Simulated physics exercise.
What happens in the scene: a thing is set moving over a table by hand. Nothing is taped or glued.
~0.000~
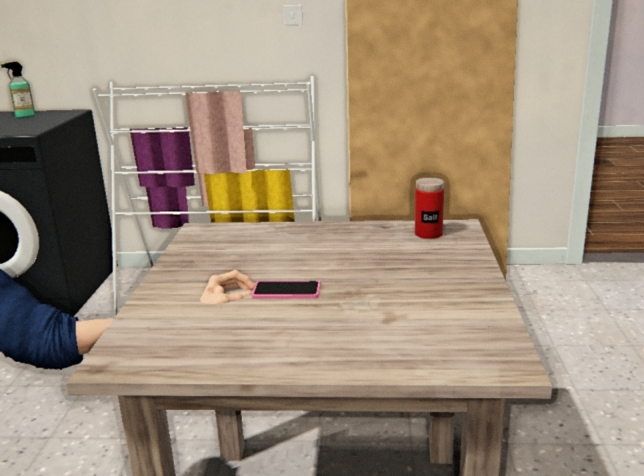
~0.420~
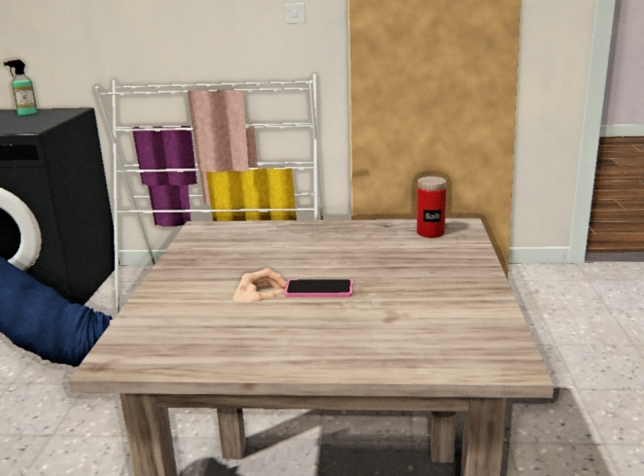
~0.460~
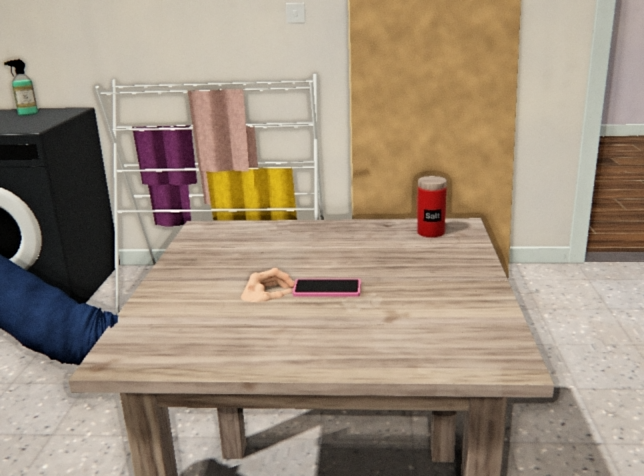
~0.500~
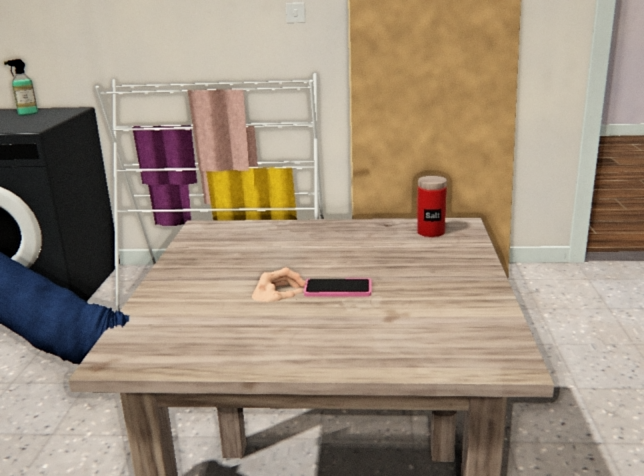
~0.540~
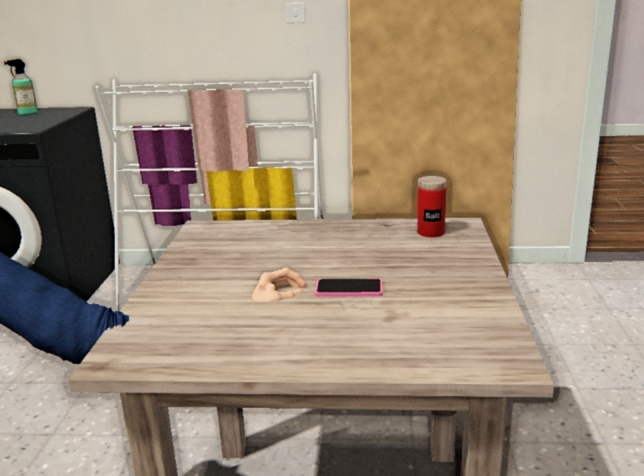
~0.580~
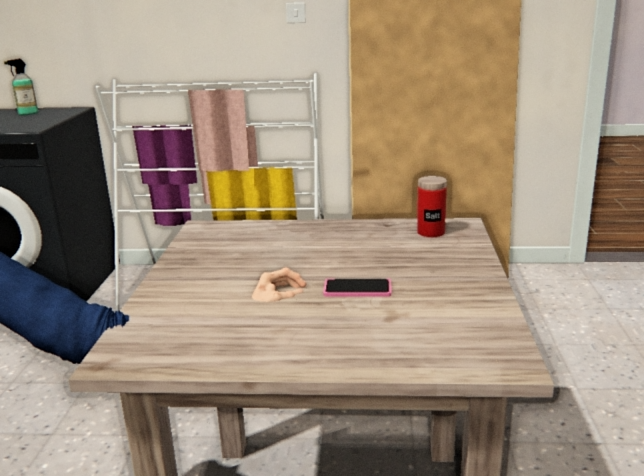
A pink phone is pushed right across a wooden table by a hand, then slides slightly farther alone.
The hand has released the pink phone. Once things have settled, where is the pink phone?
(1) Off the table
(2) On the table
(2) On the table.
After 0.68 s, pink phone slid a little near (367, 288).
After 0.98 s, pink phone resting near (367, 288).
At rest (1.3 s), moved from the start, pink phone. Seen from the same camera at the end, pink phone near (367, 288).
